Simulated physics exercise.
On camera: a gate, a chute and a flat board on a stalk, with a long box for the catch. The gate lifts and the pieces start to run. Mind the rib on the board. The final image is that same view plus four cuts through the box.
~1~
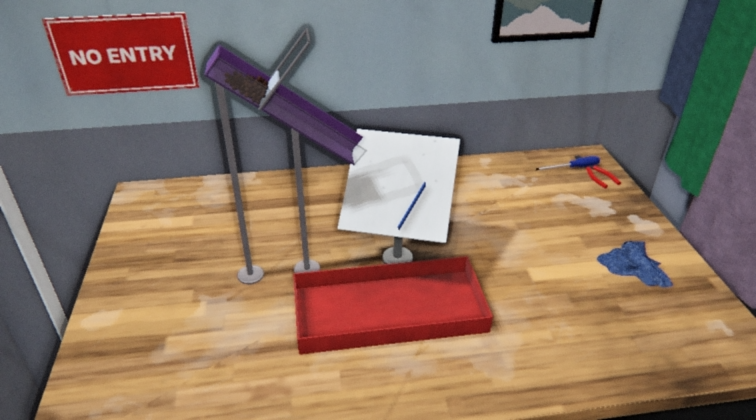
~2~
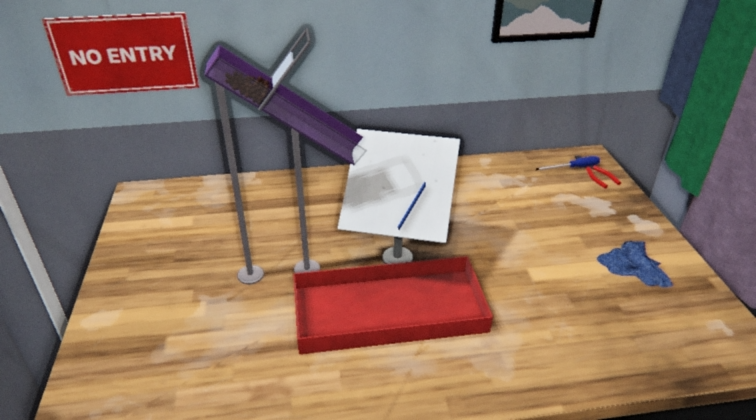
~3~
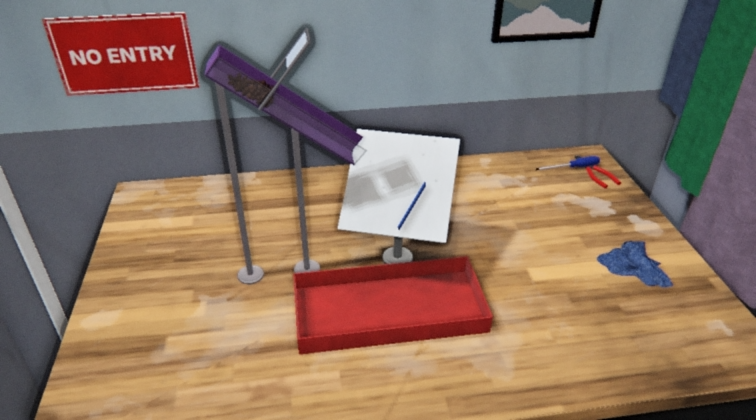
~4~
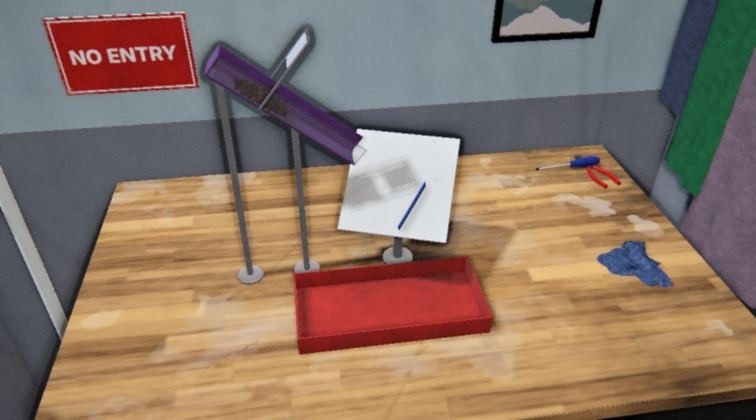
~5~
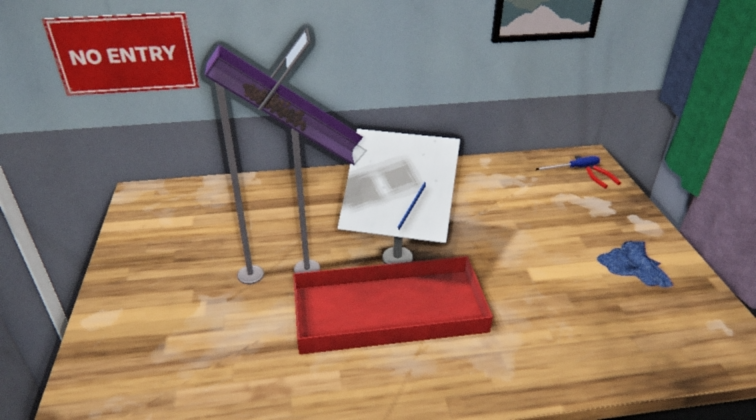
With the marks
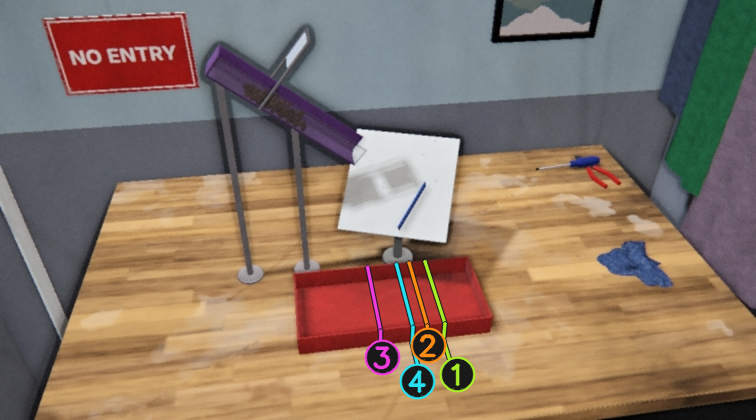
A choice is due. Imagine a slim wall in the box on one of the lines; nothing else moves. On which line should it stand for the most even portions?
I would pick line 3.
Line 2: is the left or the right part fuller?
The left side.
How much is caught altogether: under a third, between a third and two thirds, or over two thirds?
About that: Over two thirds.
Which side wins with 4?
Left.
On the marked copy, line 1 crosses the front rim at (444, 322); line 2 crosses the front rim at (427, 324); line 3 crosses the front rim at (380, 329); line 4 crosses the front rim at (412, 326).
With 1, of what is caught, nearly all on the left of the divider, a small part on the right.
With 2, of what is caught, nearly all on the left of the divider, a small part on the right.
With 3, of what is caught, about a third on the left of the divider, about two thirds on the right.
With 4, of what is caught, nearly all on the left of the divider, a small part on the right.
